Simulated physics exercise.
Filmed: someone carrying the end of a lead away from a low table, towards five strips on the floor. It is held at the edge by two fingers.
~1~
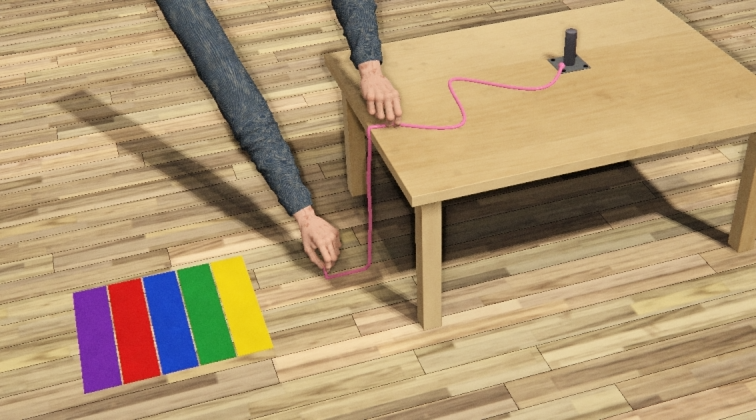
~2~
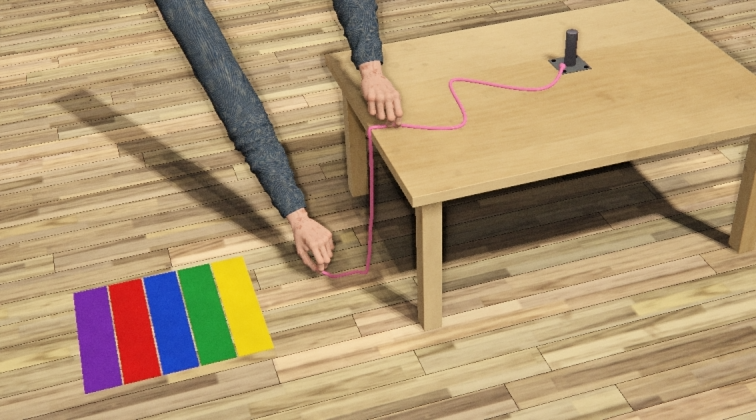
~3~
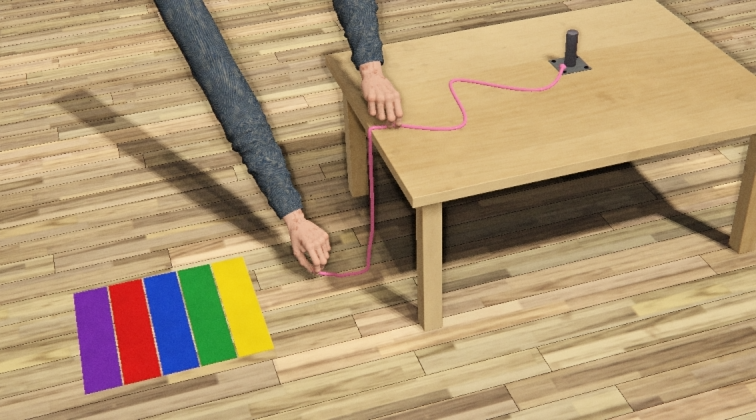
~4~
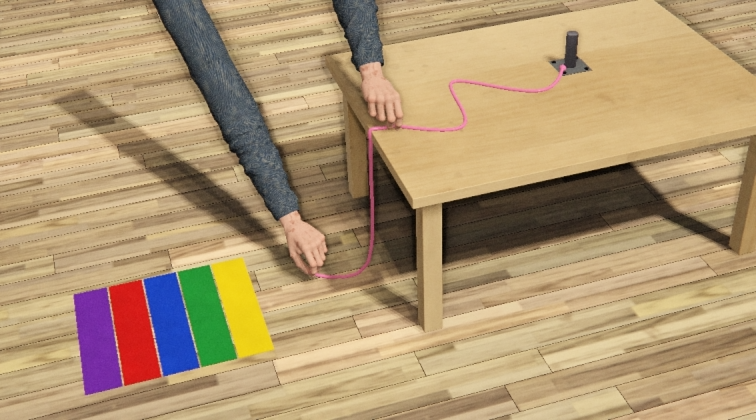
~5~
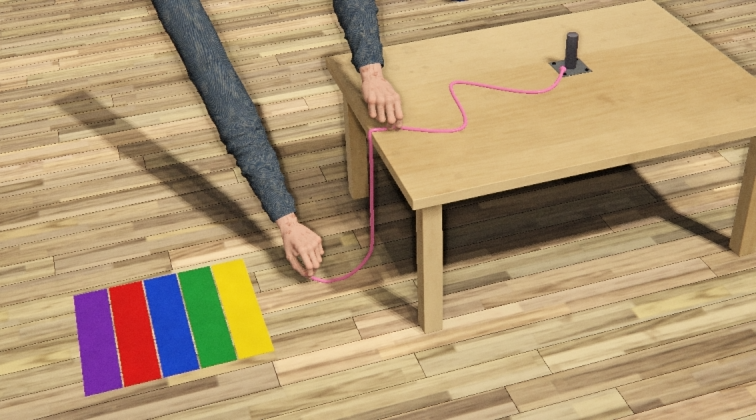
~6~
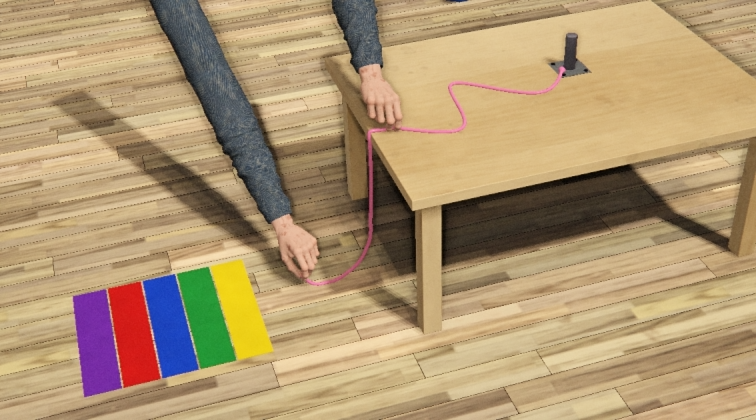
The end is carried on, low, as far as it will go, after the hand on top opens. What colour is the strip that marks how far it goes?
That strip is purple.
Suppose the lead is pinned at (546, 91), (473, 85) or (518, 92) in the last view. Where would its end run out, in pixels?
The three spots are (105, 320), (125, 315) and (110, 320), in that order.
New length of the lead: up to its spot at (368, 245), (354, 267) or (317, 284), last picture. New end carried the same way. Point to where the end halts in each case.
In order, it comes to rest around (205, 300), (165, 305) and (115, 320).
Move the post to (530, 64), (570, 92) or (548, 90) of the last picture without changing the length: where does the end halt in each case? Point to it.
Results per try: (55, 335); (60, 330); (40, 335).
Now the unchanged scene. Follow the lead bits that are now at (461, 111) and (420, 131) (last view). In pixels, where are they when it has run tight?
End positions: About (378, 114) and about (315, 158).
Soon after, end near (146, 312); over red.
Then, end near (110, 320); over purple.
At full stretch, end near (89, 325); over purple. It gets as far as the purple strip.
